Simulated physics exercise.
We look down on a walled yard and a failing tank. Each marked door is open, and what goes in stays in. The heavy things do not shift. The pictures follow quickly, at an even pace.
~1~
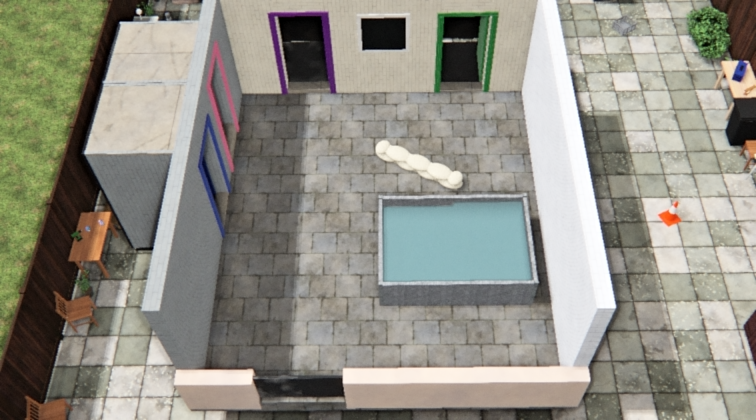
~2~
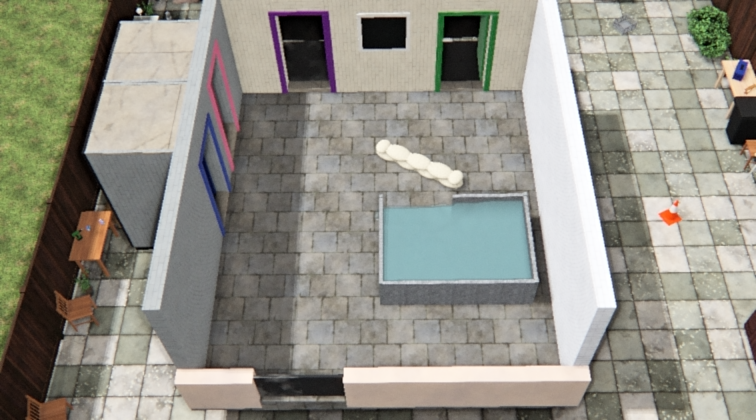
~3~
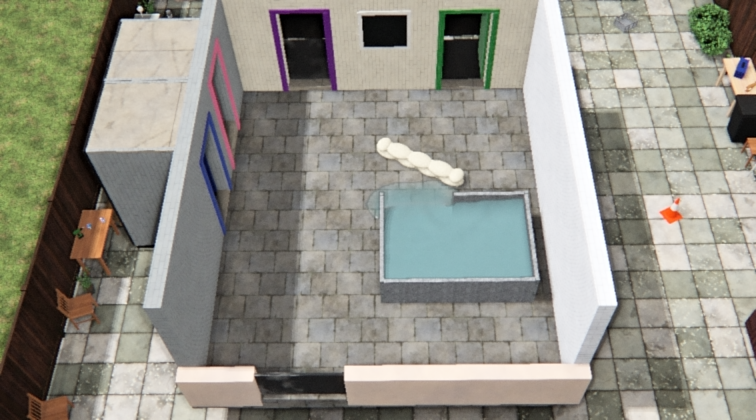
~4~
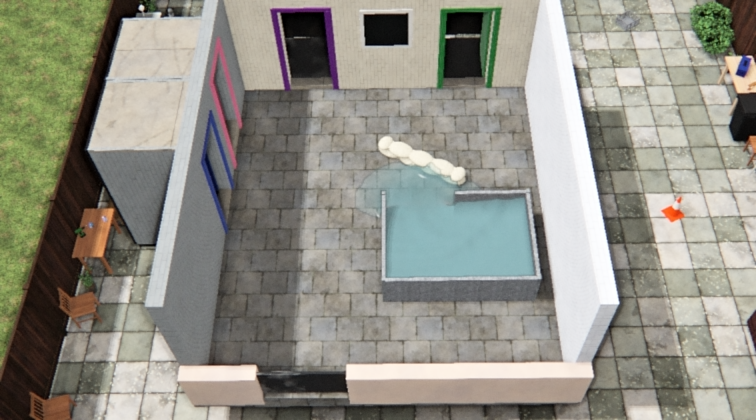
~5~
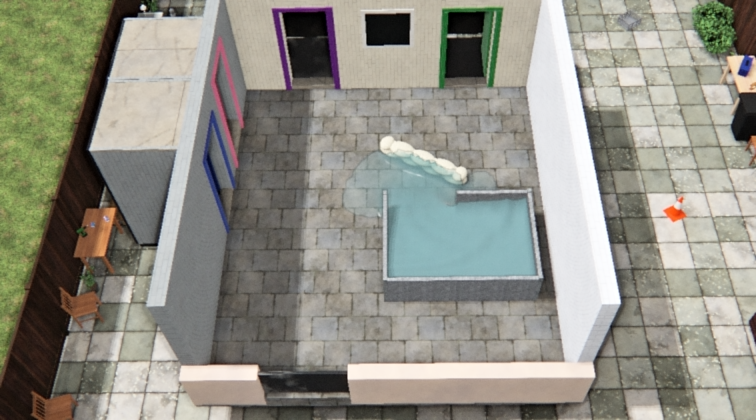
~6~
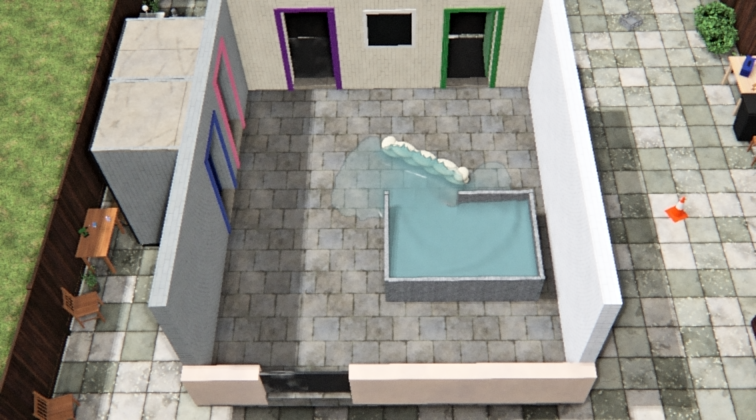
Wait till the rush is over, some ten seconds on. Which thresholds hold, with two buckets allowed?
One by one: The blue door lets in a lot; the purple door lets in a lot; the pink door admits no more than that; the green door lets in a lot.
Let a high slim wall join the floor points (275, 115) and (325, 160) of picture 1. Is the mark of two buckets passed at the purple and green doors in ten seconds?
The purple one lets more in, the green one floods.
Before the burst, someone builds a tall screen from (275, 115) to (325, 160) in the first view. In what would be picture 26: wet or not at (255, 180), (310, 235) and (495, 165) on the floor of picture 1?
In turn: Awash, not flooded, flooded.
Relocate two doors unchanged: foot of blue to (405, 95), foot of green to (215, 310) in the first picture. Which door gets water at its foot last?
I say the one in green.
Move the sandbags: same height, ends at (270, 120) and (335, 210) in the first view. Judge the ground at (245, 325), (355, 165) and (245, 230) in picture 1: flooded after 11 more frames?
In that order: Clear, awash, dry.
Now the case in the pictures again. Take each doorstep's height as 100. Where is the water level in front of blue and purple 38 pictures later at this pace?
In turn 310 and 100 per cent.
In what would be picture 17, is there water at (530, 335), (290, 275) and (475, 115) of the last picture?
One after the other: No water, dry, covered.
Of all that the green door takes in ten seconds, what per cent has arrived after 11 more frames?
Roughly 0 per cent.
A moment on, water covers 25 % of the floor; the blue door not reached, the purple door not reached, the pink door not reached, the green door not reached.
Next, water covers 50 % of the floor; the blue door not reached, the purple door under two buckets in, the pink door wet at the sill, nothing in, the green door not reached.
Then, water covers 50 % of the floor; the blue door under two buckets in, the purple door over two buckets in, the pink door wet at the sill, nothing in, the green door under two buckets in.
Later, water covers 80 % of the floor; the blue door far over two buckets in, the purple door over two buckets in, the pink door wet at the sill, nothing in, the green door under two buckets in.
In the end, water covers 95 % of the floor; the blue door far over two buckets in, the purple door over two buckets in, the pink door wet at the sill, nothing in, the green door over two buckets in.
